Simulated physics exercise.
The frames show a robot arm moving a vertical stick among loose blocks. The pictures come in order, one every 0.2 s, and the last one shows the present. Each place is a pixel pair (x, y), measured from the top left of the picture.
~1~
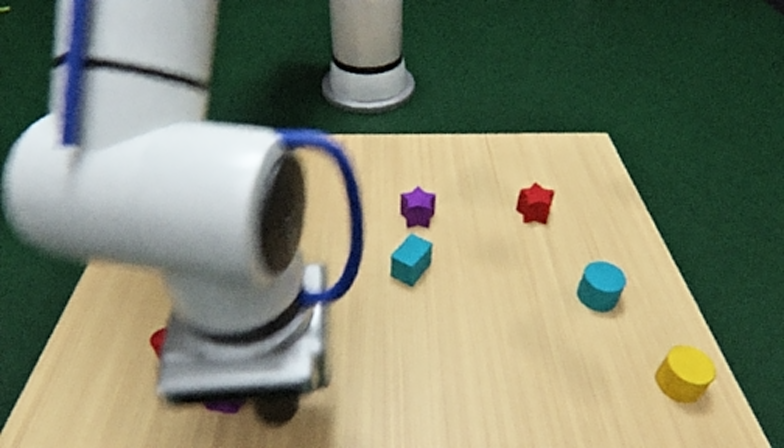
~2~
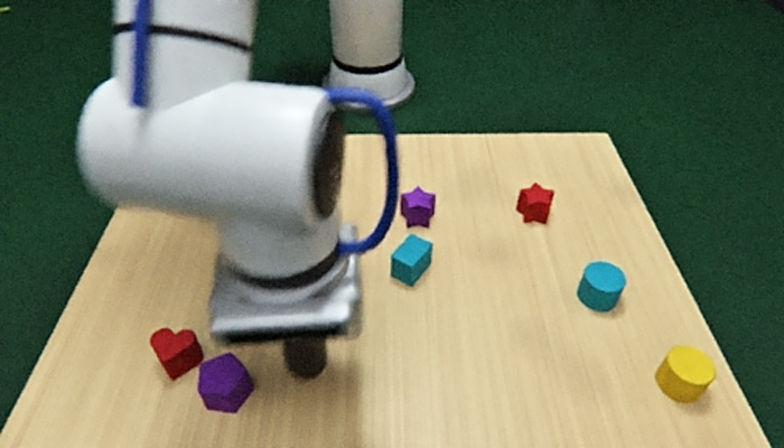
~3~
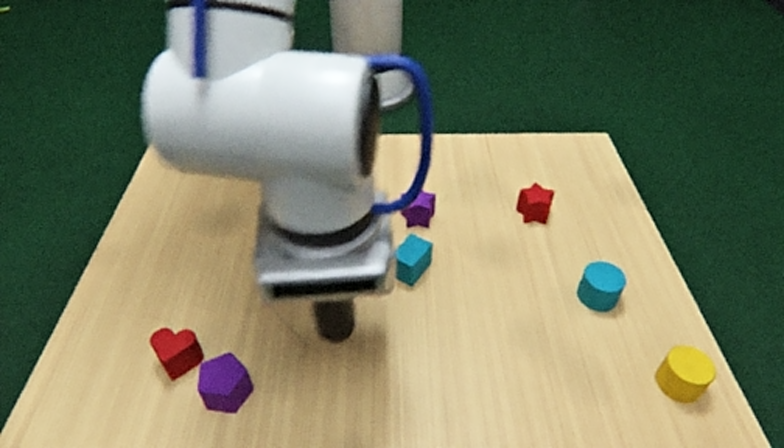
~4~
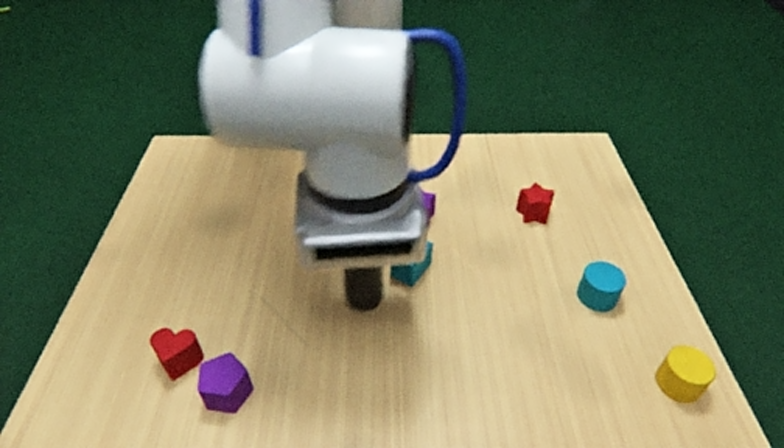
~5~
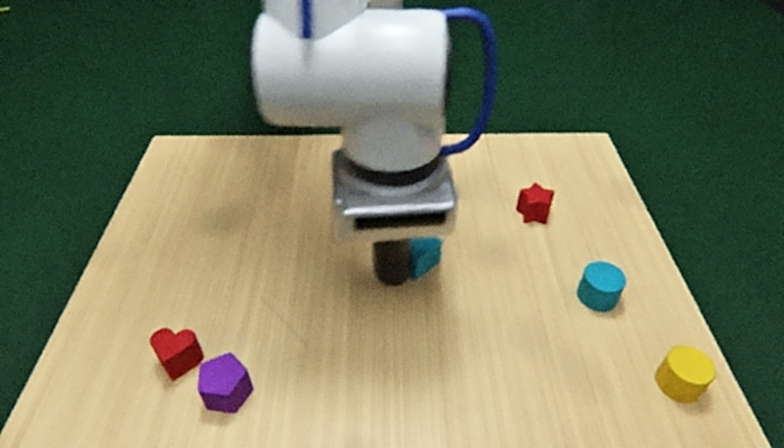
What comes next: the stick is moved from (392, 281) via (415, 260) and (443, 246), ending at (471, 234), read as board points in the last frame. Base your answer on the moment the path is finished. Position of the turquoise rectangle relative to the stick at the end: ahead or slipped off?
It stays on the stick's front.
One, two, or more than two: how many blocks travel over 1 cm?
Most likely one.
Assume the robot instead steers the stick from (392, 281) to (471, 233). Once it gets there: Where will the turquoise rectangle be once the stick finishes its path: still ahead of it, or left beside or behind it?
It keeps leading.
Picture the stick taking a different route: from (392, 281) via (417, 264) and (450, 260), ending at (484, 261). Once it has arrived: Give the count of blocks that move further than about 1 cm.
The answer will be one.
On the path given first. One third of the way, stick at (417, 252); turquoise rectangle at (448, 226), turned 20° clockwise.
Two thirds of the way, stick at (444, 239); turquoise rectangle at (475, 213), turned 15° clockwise.
At the end, stick at (472, 226); purple star not moved; turquoise rectangle at (501, 201).
